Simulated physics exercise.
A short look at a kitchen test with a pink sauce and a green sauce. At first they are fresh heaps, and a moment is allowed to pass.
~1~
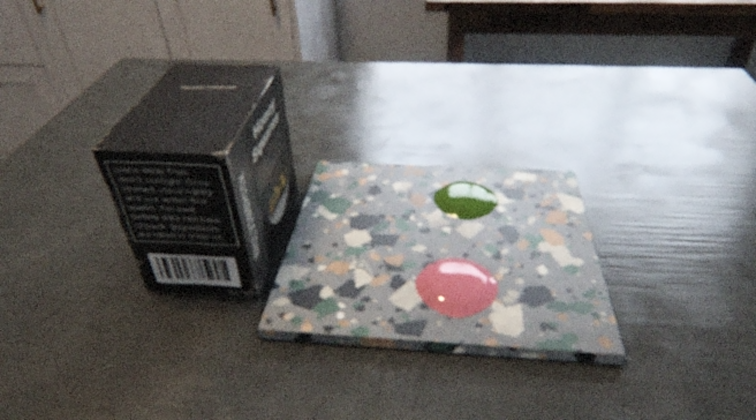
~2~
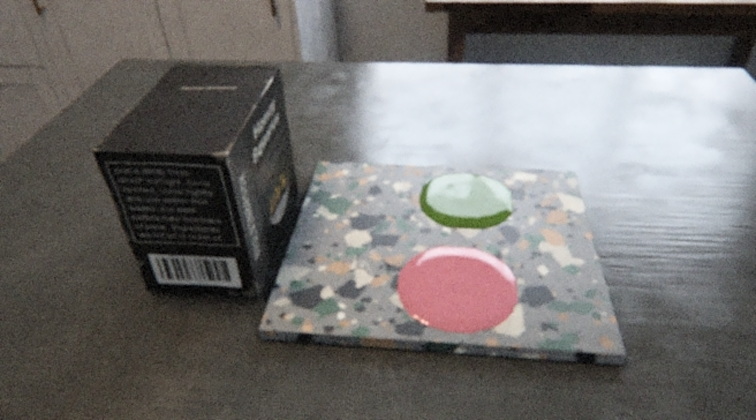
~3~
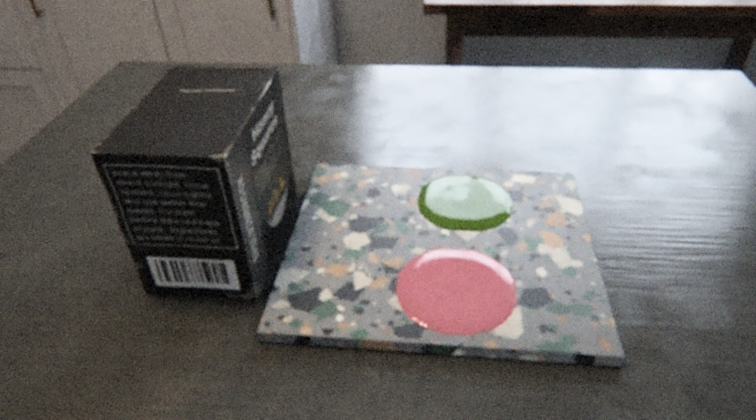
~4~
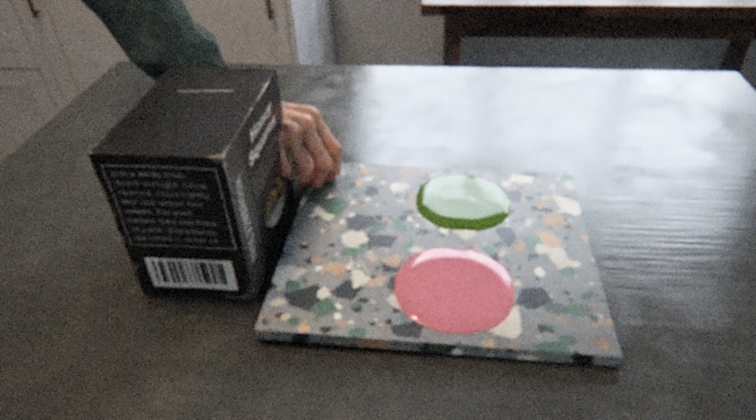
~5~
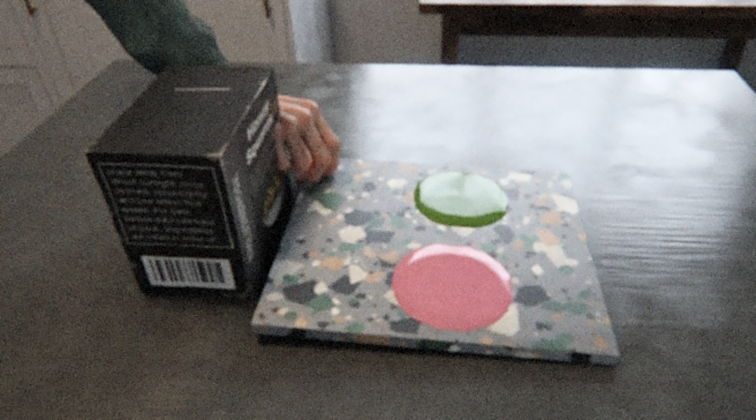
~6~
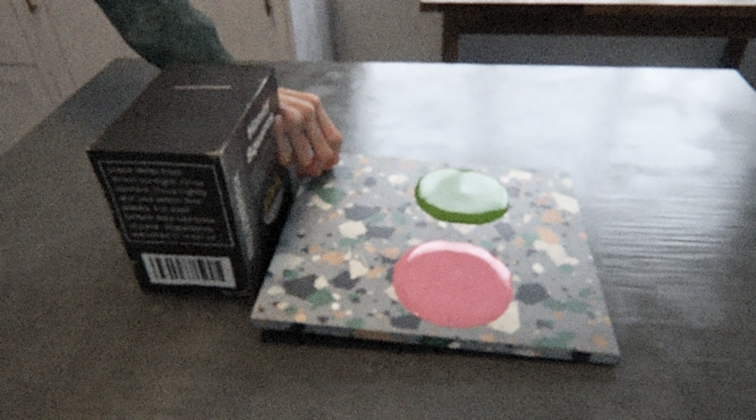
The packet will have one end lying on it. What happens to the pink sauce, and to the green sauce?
Put simply, the pink sauce makes it off, and the green sauce makes it off.
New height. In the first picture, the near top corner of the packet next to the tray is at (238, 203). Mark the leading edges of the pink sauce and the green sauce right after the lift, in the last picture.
First (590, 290), next (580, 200).
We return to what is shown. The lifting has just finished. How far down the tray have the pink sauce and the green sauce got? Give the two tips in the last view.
In the last picture the first one is at (612, 296) and the second at (585, 205).
Soon after, slope about 35°; the pink sauce has crept down a long way; the green sauce is dripping off the low end.
Later, the pink sauce is dripping off the low end; the green sauce is dripping off the low end.
In the end, slope about 35°; the pink sauce is dripping off the low end; the green sauce is dripping off the low end.
